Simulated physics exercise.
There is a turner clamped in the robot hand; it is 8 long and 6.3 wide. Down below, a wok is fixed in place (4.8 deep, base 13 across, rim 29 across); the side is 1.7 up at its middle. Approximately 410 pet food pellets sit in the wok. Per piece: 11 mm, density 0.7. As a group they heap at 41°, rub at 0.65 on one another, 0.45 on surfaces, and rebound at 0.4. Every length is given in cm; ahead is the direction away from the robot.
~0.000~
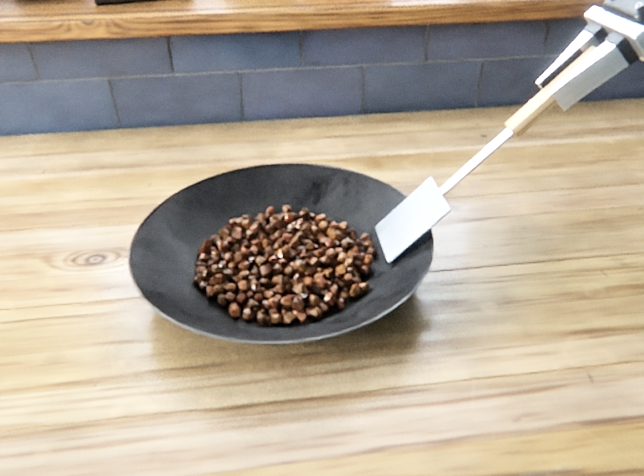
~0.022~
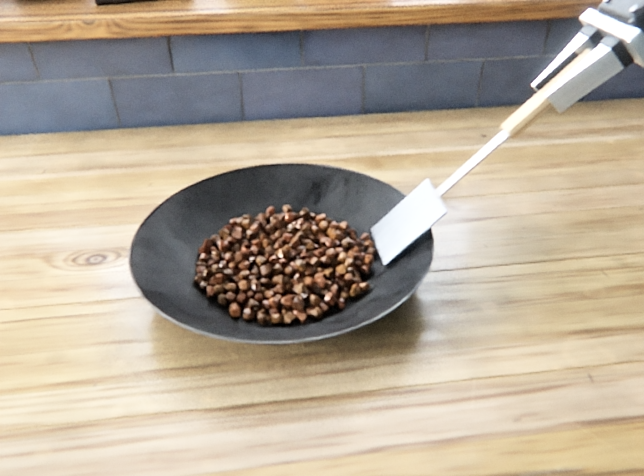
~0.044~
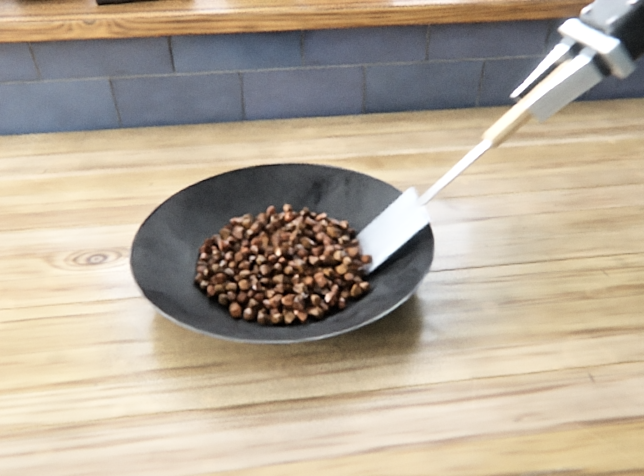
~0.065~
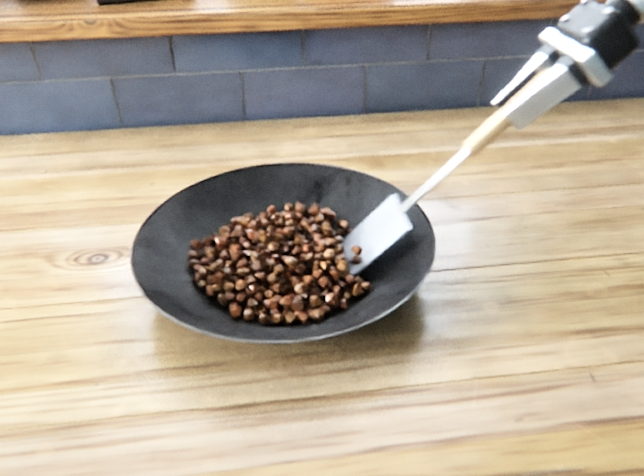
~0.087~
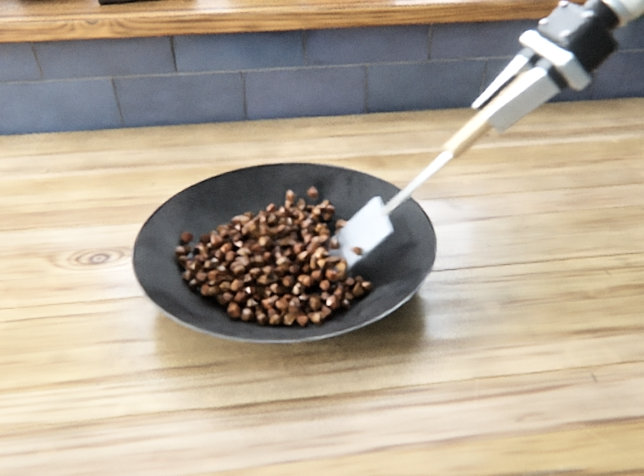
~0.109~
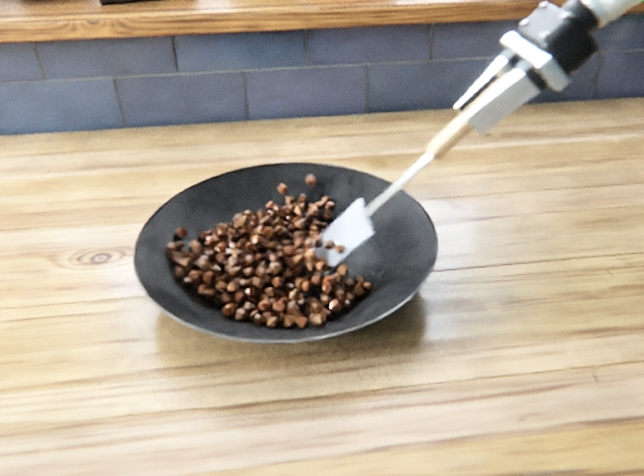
Robot arm lowering a white turner into a dark wok and pushing the heap of small brown pellets leftward across it.
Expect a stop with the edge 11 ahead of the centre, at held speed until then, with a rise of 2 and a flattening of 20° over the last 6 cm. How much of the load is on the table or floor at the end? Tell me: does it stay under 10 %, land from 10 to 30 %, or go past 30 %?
It goes past 30 %.
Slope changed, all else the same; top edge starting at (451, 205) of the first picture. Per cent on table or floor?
I'd estimate around 25 per cent.
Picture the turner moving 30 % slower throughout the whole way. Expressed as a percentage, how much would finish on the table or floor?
I'd say close to 25 per cent.
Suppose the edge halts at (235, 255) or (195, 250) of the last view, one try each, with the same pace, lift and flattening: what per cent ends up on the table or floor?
Respectively about 0 and 20 percent end on the table or floor.
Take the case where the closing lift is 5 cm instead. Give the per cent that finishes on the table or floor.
Some 25 in a hundred.
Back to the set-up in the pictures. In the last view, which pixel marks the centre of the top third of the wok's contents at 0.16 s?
Around (212, 254).
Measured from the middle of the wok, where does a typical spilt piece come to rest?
About 26 centimetres.
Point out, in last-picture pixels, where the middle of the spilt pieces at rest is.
Around pixel (36, 296).
After 0.16 s, sloping 46°, highest piece 7 above the table; 411 in the wok.
After 0.22 s, sloping 40°, highest piece 7 above the table; 405 in the wok, 6 on the blade or in flight.
After 0.44 s, sloping 26°, highest piece 6 above the table; 258 in the wok, 139 on the table or floor, 14 on the blade or in flight.
After 1.49 s, sloping 26°, highest piece 6 above the table; 258 in the wok, 153 on the table or floor.
At rest, 258 in the wok, 153 on the table or floor. That is 37 % on the table or floor.
